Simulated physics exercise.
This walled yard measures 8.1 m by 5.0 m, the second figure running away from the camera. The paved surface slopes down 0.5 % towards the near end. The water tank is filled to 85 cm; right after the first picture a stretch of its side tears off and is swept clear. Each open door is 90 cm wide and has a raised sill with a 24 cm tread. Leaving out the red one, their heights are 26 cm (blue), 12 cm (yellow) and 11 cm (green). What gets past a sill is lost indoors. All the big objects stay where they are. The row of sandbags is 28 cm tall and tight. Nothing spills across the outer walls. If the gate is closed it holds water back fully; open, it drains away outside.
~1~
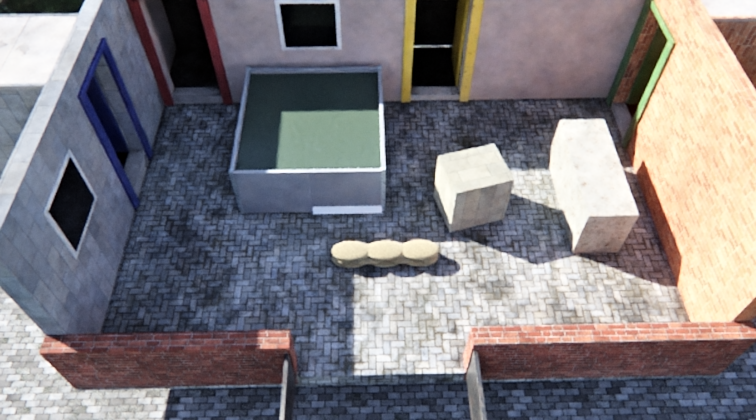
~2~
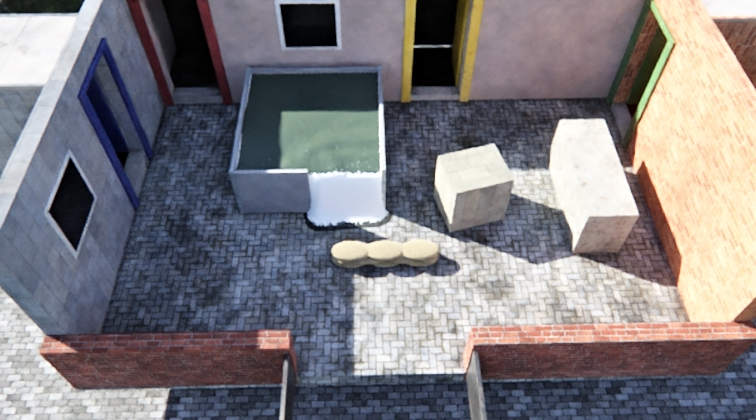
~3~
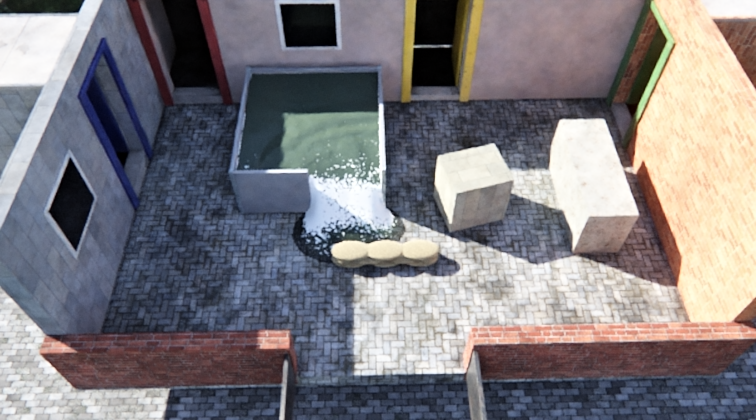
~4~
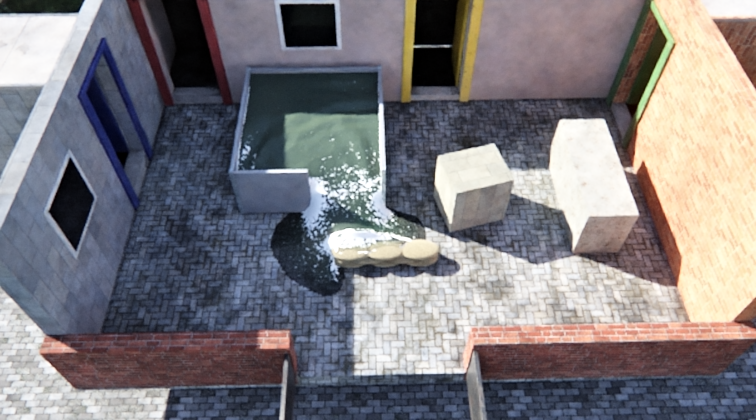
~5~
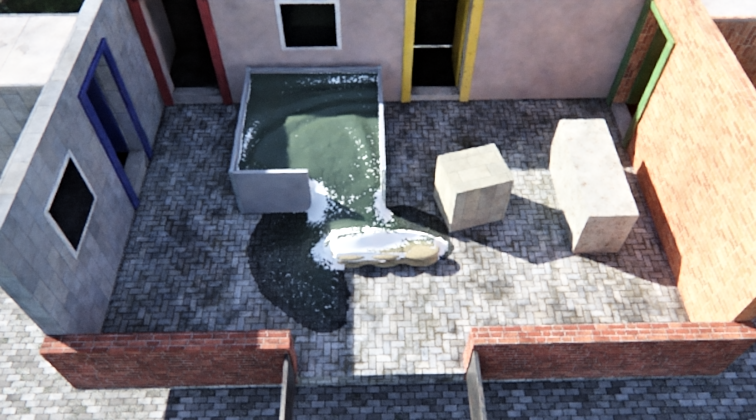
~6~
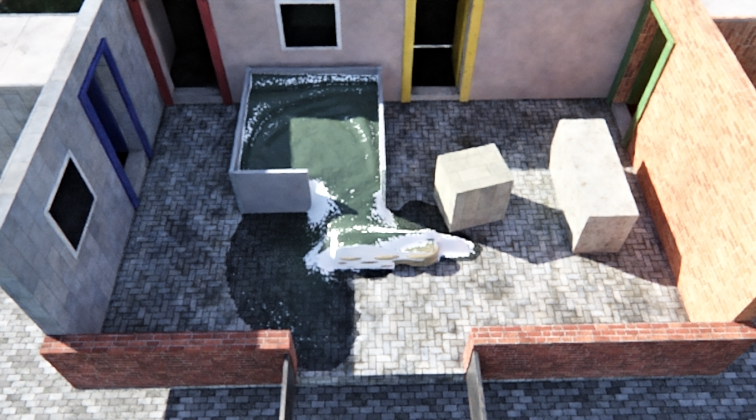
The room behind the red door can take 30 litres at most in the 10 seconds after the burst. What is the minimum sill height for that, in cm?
Some 12.5 cm above the ground.
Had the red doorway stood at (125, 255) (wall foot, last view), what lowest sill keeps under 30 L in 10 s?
About 9.0 cm.
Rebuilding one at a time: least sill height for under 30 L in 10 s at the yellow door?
About 7.0 cm at yellow.
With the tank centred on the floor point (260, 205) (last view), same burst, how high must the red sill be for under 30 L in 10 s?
About 17 cm.
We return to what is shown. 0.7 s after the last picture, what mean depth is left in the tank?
Roughly 60 cm on average.
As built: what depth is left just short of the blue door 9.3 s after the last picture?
About 11.5 cm.
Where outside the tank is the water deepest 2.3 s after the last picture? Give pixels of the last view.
Around (353, 245).
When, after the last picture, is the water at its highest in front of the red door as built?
Around 5.5 s.
Then, 0.7 s after the last picture water covers 35 % of the floor, deepest (62 cm) near (353, 245); it has not reached the red door.
Then, 2.3 s after the last picture water covers 70 % of the floor, deepest (41 cm) near (353, 245); it has not reached the red door.
Then, 9.3 s after the last picture water covers 95 % of the floor, deepest (17 cm) near (93, 363); 14 cm at the red door, 1 litre in over its 18 cm sill.
At the red door as built, the water peaked near 19 cm, 5.3 s after the last picture.
With a sill of 10 cm, 77 litres would have come in within the 10 s; with 14 cm, 15 litres. So under 30 litres takes about 12.5 cm.
